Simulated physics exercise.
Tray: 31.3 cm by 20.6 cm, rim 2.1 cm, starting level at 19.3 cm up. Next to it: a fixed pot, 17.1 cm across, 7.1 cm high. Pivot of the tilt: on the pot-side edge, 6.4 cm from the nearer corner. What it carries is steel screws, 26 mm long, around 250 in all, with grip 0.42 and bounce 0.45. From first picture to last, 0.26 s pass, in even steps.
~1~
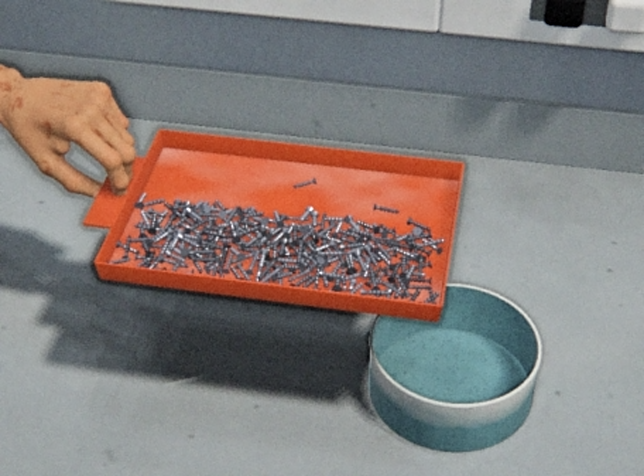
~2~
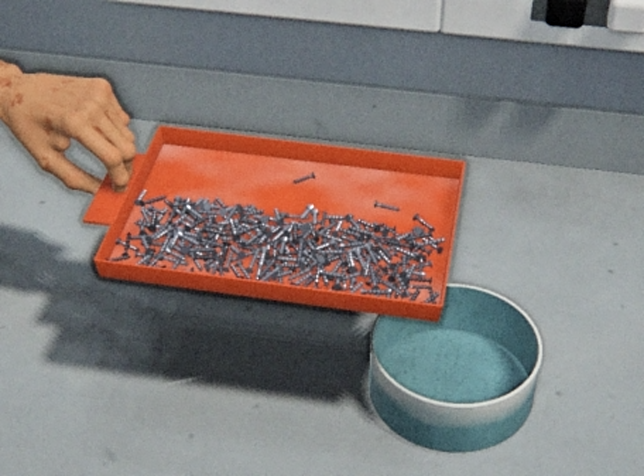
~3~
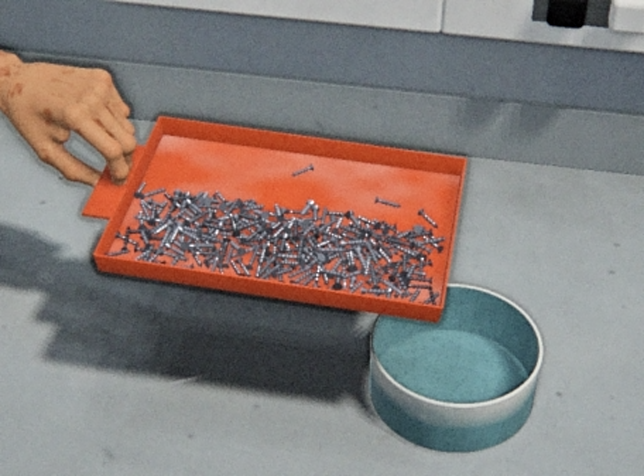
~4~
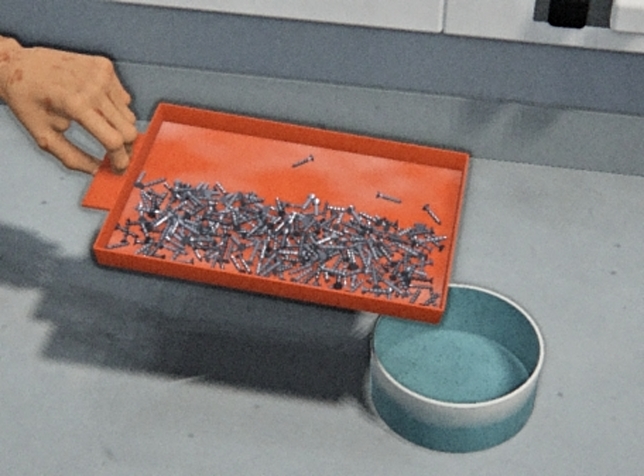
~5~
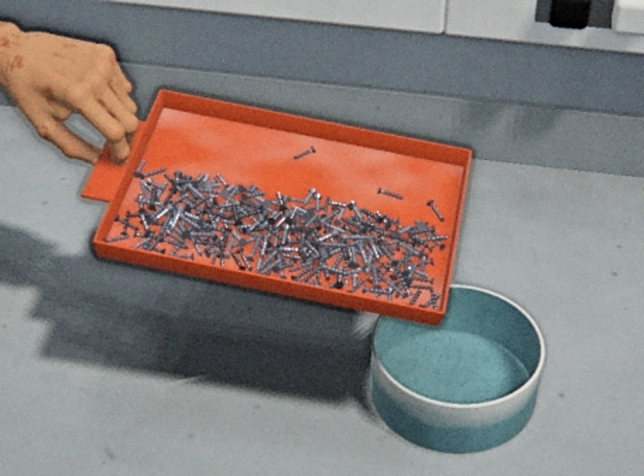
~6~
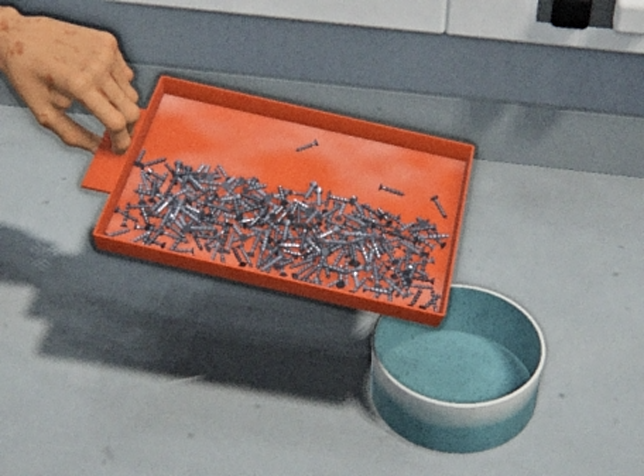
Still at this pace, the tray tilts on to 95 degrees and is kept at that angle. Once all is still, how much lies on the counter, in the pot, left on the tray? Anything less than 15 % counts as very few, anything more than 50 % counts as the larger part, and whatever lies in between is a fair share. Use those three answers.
Counter: The larger part. Pot: Very few. Tray: Very few.
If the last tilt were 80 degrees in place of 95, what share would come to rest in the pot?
It would land at about 5 percent.
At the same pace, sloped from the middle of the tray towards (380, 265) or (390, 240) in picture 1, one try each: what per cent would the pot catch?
Estimate: Some 30 % and some 80 % respectively.
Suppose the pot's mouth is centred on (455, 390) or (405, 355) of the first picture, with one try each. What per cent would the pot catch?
Spot one: Some 80 per cent; spot two: Some 30 per cent.
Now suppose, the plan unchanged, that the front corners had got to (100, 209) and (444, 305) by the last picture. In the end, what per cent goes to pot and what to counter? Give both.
The pot gets 55 and the counter 45.
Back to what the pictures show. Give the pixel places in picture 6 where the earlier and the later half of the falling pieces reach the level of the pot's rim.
At about (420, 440), then at (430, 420).
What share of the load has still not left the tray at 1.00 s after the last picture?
It comes to near 75 per cent.
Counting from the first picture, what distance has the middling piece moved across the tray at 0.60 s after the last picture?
About 3 cm.
Then, 0.60 s after the last picture, tilt 52 degrees; the tray holds 100 %, the pot 0 %.
Then, 1.00 s after the last picture, tilt 77 degrees; the tray holds 75 %, the pot 0 %.
Then, 1.48 s after the last picture, tilt 95 degrees; the tray holds 5 %, the pot 5 %.
In the end, counter 95 %, pot 5 %, tray 0 %.
